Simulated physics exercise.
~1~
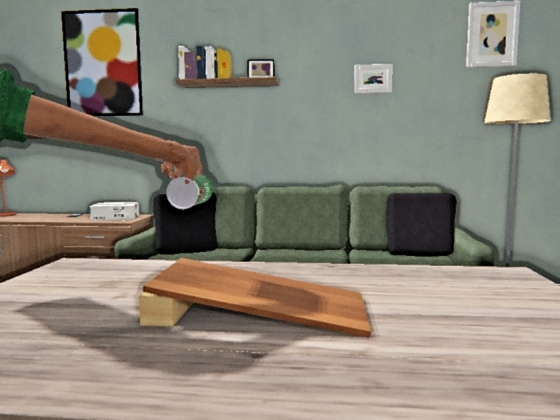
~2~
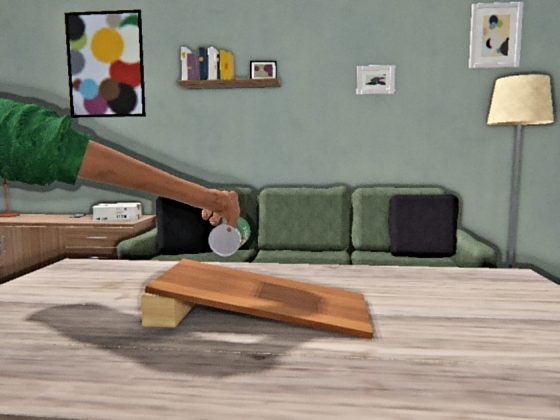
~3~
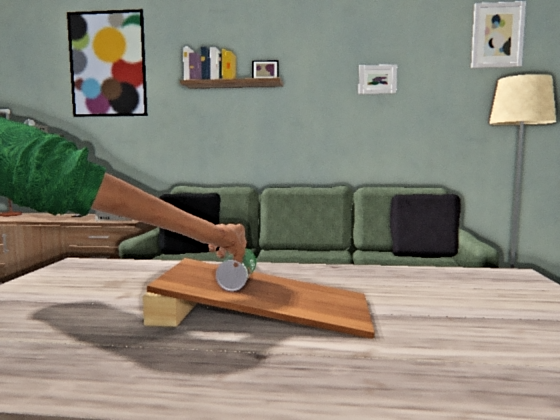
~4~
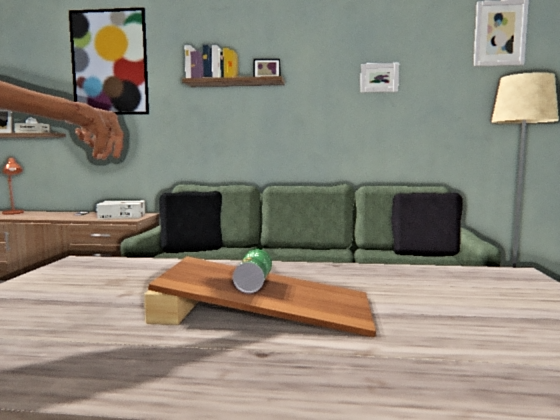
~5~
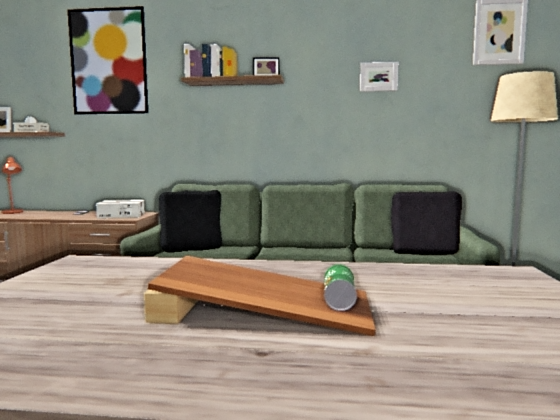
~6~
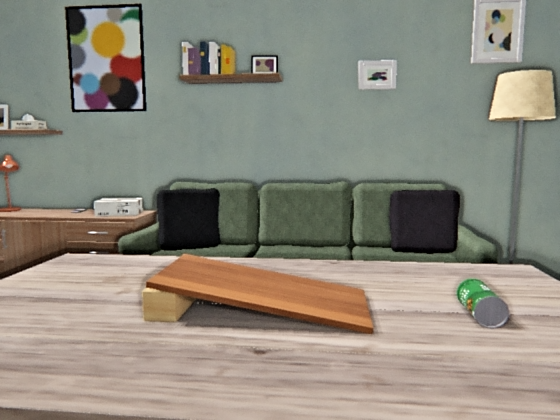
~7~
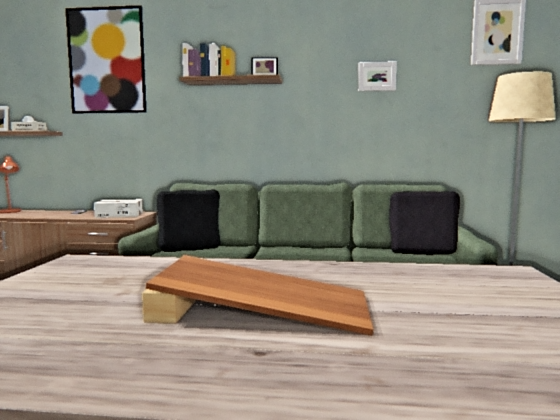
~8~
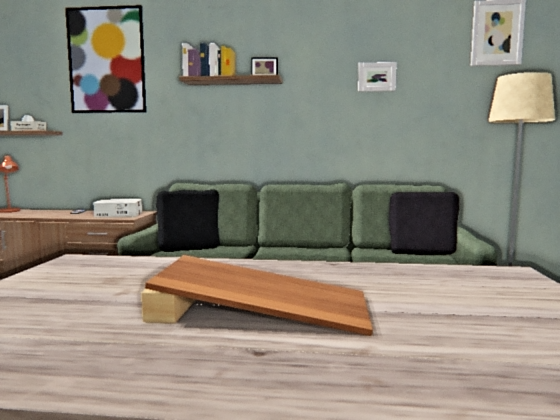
To begin with, a hand in a green sleeve holds a green tin on its side above a wooden board that slopes down to the right, propped on a block on a table. The hand moves right and lowers the tin onto the upper part of the board. Then the fingers let go and the hand draws back to the left as the tin starts rolling down the slope. The tin reaches the lower end, rolls off onto the tabletop and continues right. Finally, it is out of sight, while the board stays resting on its block.
